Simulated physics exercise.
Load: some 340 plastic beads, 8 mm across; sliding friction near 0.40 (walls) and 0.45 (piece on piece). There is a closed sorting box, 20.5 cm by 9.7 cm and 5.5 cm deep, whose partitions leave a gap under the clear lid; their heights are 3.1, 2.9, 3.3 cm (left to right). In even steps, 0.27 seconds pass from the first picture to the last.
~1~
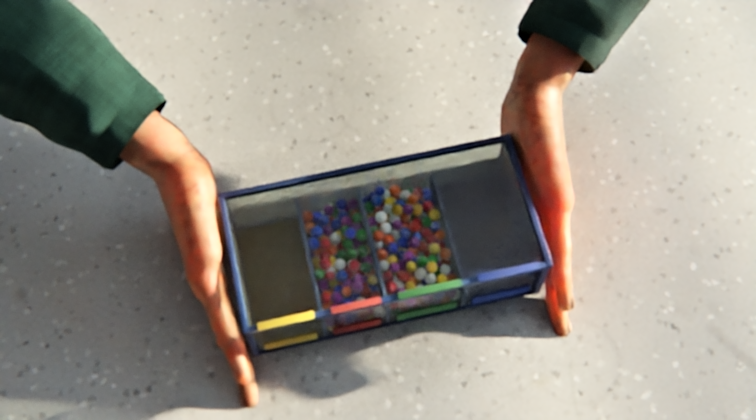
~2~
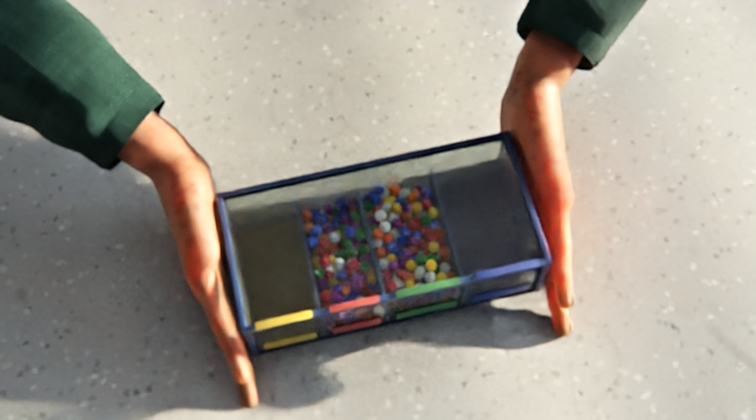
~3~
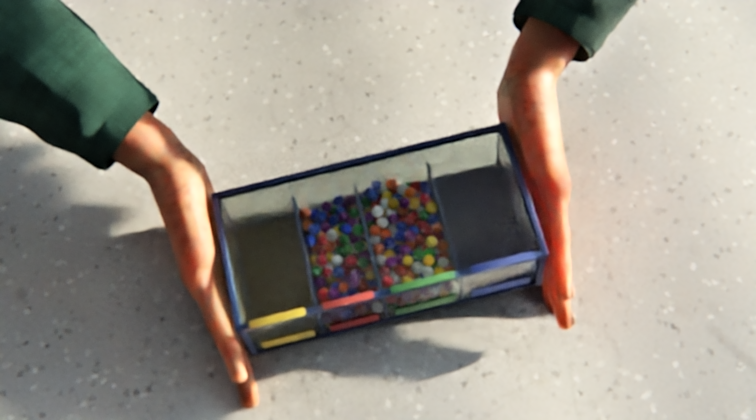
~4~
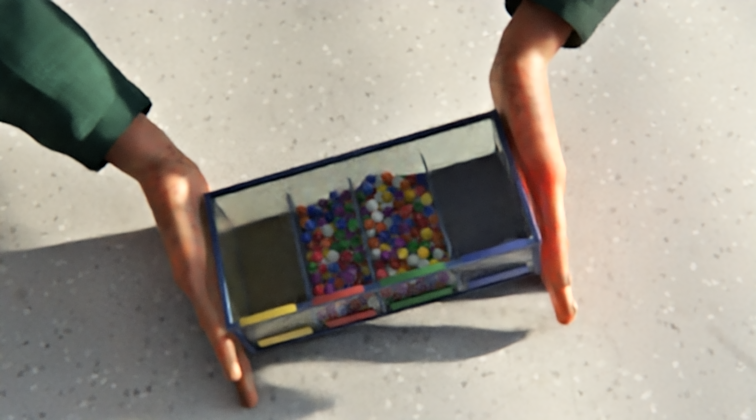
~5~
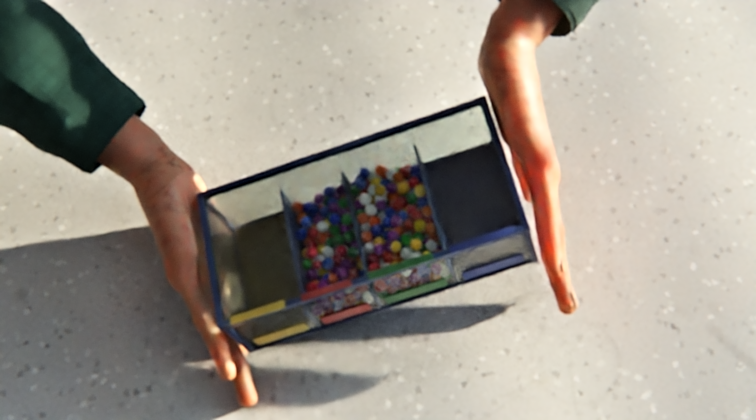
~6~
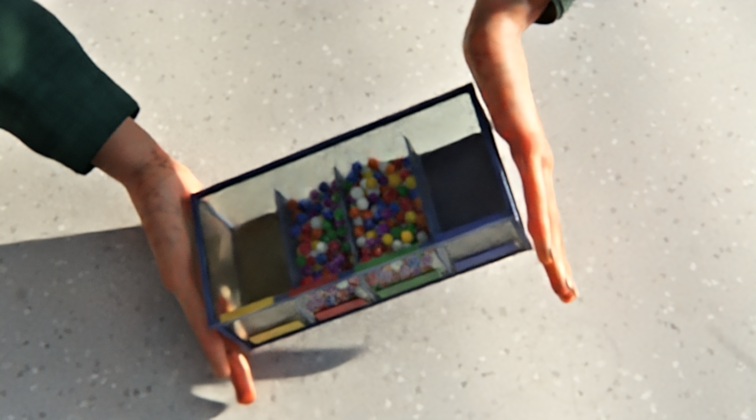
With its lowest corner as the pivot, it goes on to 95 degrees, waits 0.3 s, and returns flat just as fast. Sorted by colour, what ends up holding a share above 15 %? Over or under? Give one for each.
Red compartment over; blue compartment under; green compartment under; yellow compartment over.
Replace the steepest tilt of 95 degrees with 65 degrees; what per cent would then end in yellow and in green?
Yellow: 15; green: 45 (per cent).
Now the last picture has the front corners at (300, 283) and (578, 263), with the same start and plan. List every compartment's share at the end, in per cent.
Each compartment ends like this: Red 0 per cent, blue 80 per cent, green 20 per cent, yellow 0 per cent.
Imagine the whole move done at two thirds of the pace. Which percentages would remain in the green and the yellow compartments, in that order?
Final split: Green = 5 %, yellow = 65 %.
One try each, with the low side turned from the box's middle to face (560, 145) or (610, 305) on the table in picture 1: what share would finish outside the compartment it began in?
I'd put it at roughly 70 per cent for the first tilt and roughly 70 per cent for the second.
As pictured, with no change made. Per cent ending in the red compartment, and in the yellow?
Red 25; yellow 65.
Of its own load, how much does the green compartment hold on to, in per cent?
Fraction kept: Approx. 10 %.
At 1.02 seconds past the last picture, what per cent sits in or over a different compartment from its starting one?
Around 60 in a hundred.
Then, 1.02 s after the last picture, tilt 95 degrees; red 40 %, green 15 %, yellow 45 %.
Then, 1.71 s after the last picture, tilt 48 degrees; red 25 %, green 10 %, yellow 65 %.
Then, 2.43 s after the last picture, tilt 0 degrees; red 25 %, green 10 %, yellow 65 %.
In the end, red 25 %, blue 0 %, green 10 %, yellow 65 %.
